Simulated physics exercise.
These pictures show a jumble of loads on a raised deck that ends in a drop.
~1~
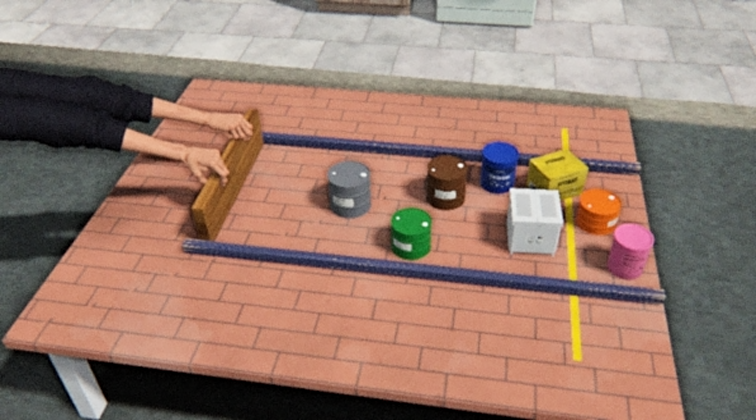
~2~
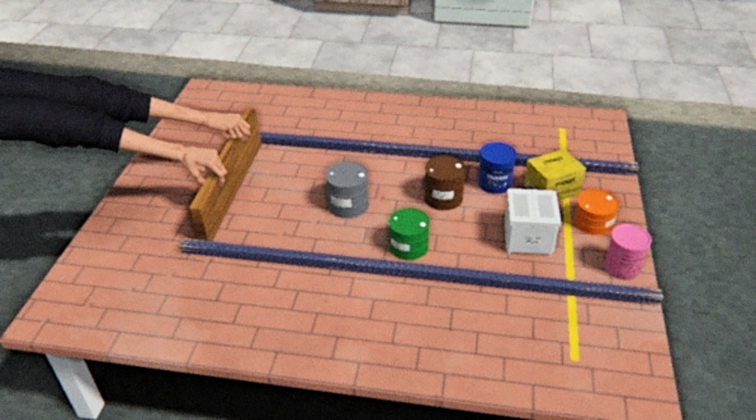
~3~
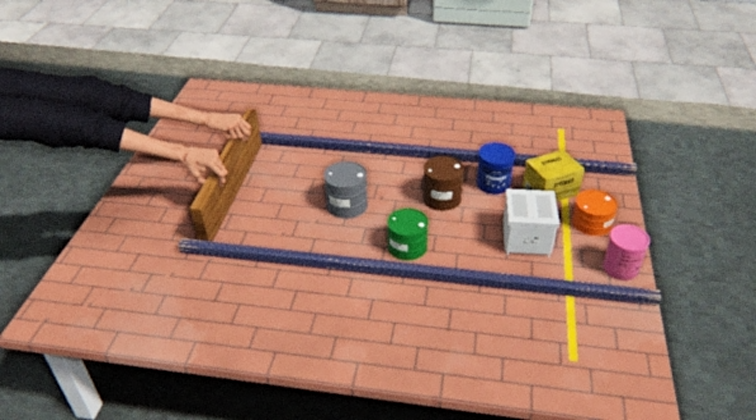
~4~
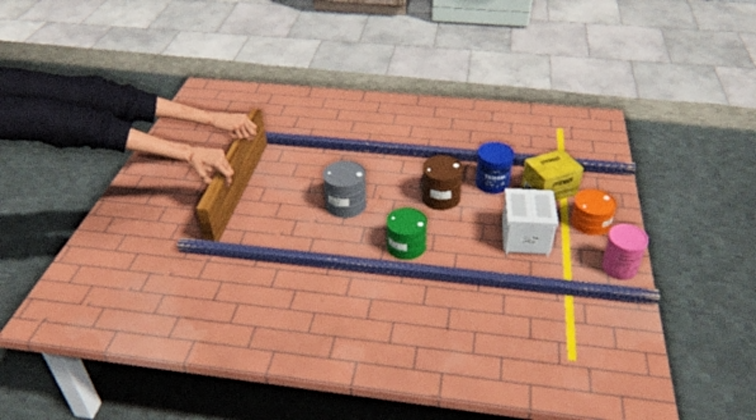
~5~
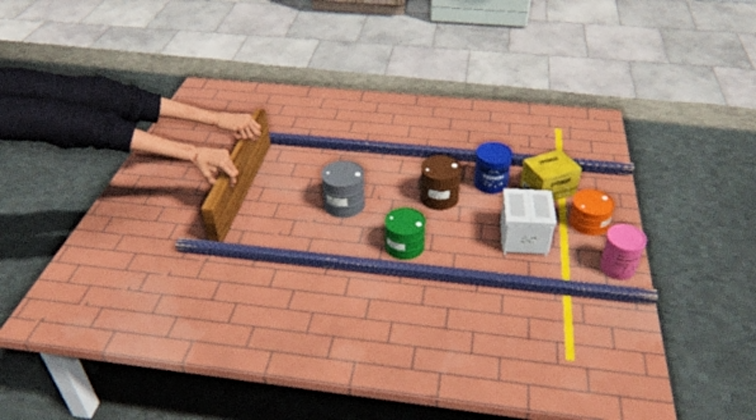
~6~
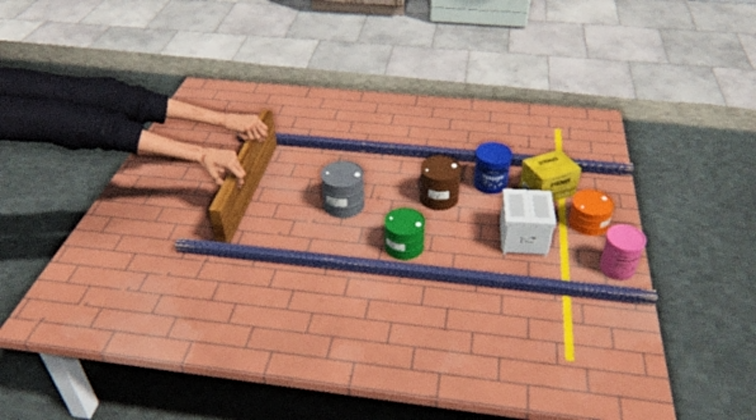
A brick-patterned table with white legs stands on dark ground beside pale paving, seen from above at an angle. Two dark-sleeved arms hold a wooden plank at left, while between two dark blue rails sit grey, green, brown and blue drums, a white box, and a yellow box, orange drum and pink pail near a yellow line. The hands first barely move, then slide the plank slightly right, untouched objects staying put as the view drifts very slightly.
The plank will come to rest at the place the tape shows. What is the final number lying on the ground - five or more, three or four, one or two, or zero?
The fall count stops at one or two.
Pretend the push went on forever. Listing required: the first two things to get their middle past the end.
Pink pail, then white tote.
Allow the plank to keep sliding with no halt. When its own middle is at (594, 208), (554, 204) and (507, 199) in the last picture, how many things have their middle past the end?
Place by place: 4, 1 and 0.
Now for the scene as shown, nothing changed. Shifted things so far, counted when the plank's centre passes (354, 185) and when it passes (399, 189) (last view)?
First 1 and then 3.
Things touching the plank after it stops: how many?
Number: 4.
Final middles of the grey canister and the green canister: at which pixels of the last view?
Grey canister at (589, 219), green canister at (588, 256).
A little later, none off yet; pink pail at rest near (622, 253); orange canister at rest near (591, 213); yellow box at rest near (550, 178).
Next, none off yet; pink pail at rest near (622, 253); orange canister at rest near (592, 212); yellow box shifted a little near (560, 178).
When it is over, the number that fall off is one or two; down, pink pail.
